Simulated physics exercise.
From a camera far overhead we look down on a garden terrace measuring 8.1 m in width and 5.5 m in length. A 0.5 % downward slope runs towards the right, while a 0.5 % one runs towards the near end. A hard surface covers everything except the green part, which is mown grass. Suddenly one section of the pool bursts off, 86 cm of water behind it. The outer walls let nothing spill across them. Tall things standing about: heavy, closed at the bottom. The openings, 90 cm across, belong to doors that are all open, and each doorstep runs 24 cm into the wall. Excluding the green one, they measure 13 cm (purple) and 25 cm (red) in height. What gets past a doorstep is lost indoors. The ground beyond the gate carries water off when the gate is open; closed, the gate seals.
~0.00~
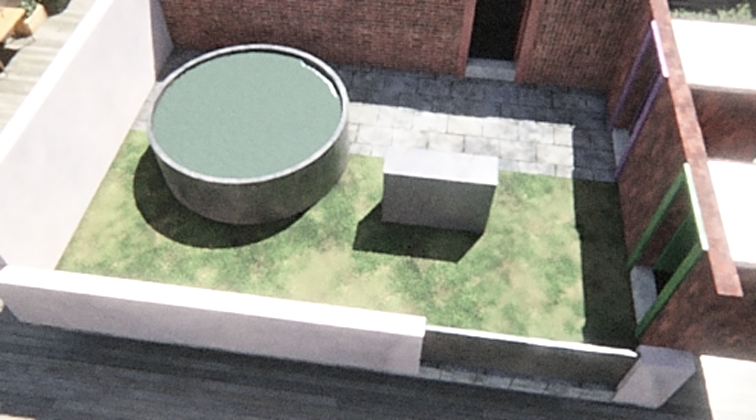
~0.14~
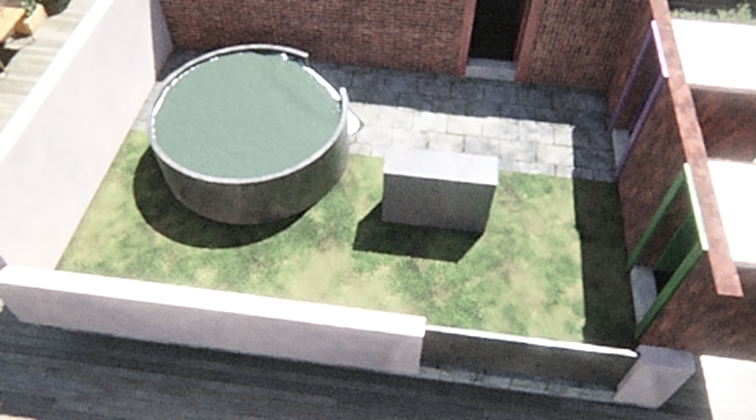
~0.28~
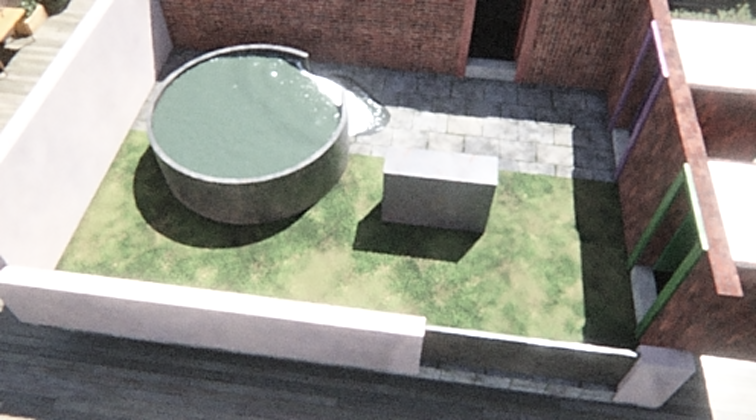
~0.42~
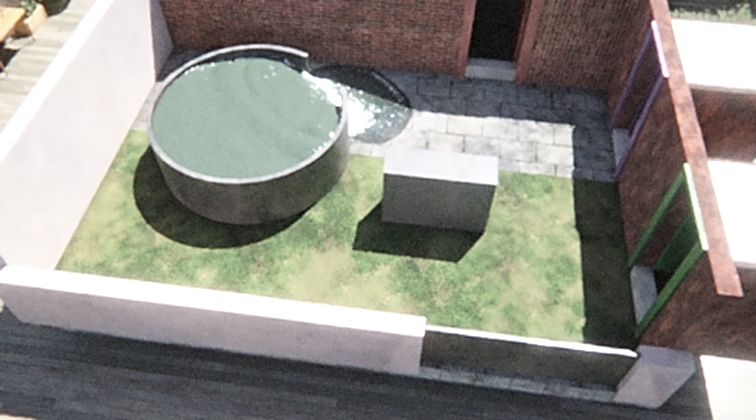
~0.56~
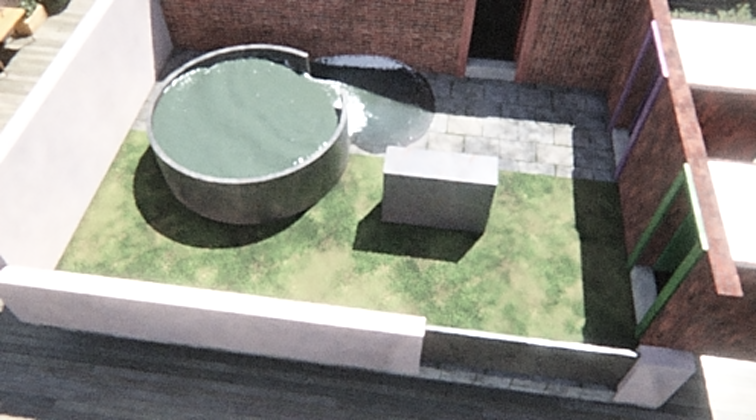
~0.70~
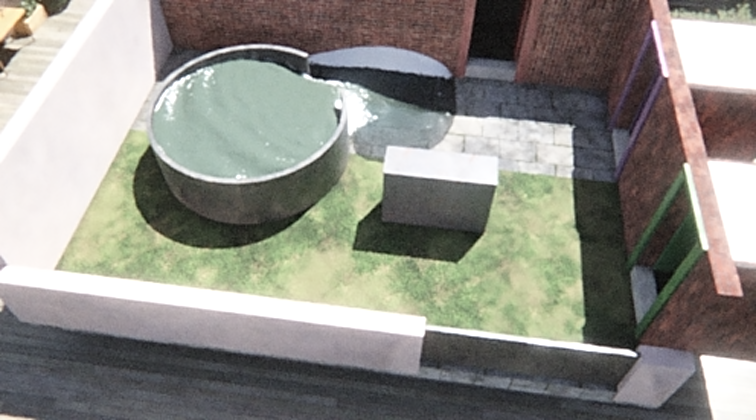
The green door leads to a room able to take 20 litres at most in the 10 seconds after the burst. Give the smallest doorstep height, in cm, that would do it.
I would say 17 cm.
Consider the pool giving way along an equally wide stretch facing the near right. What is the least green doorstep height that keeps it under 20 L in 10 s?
Close to 29 cm at the least.
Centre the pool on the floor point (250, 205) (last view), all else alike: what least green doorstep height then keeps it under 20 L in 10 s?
At least roughly 16 cm high.
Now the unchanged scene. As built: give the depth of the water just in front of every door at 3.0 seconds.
Door depths (cm): Purple = 38, red = 18, green = 3.
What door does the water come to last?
The green door comes last.
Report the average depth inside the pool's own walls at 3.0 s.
The mean depth is roughly 49 cm.
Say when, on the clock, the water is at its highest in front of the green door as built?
Peak: Close to 8.0 s.
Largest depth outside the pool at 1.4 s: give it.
Max depth: About 55 cm.
After 1.4 s water covers 25 % of the floor, deepest (55 cm) near (360, 69); it has not reached the green door.
After 3.0 s water covers 45 % of the floor, deepest (45 cm) near (589, 105); it has not reached the green door.
After 10.0 s water covers 100 % of the floor, deepest (20 cm) near (631, 376); 18 cm at the green door, 3 litres in over its 21 cm doorstep.
At the green door as built, the water arrived by 3.1 s and peaked near 21 cm at 8.0 s.
Run again over the same 10 s with other heights there, 54 litres in over 13.5 cm, 11 litres over 18.5 cm. The limit of 20 litres is kept from about 17 cm up.
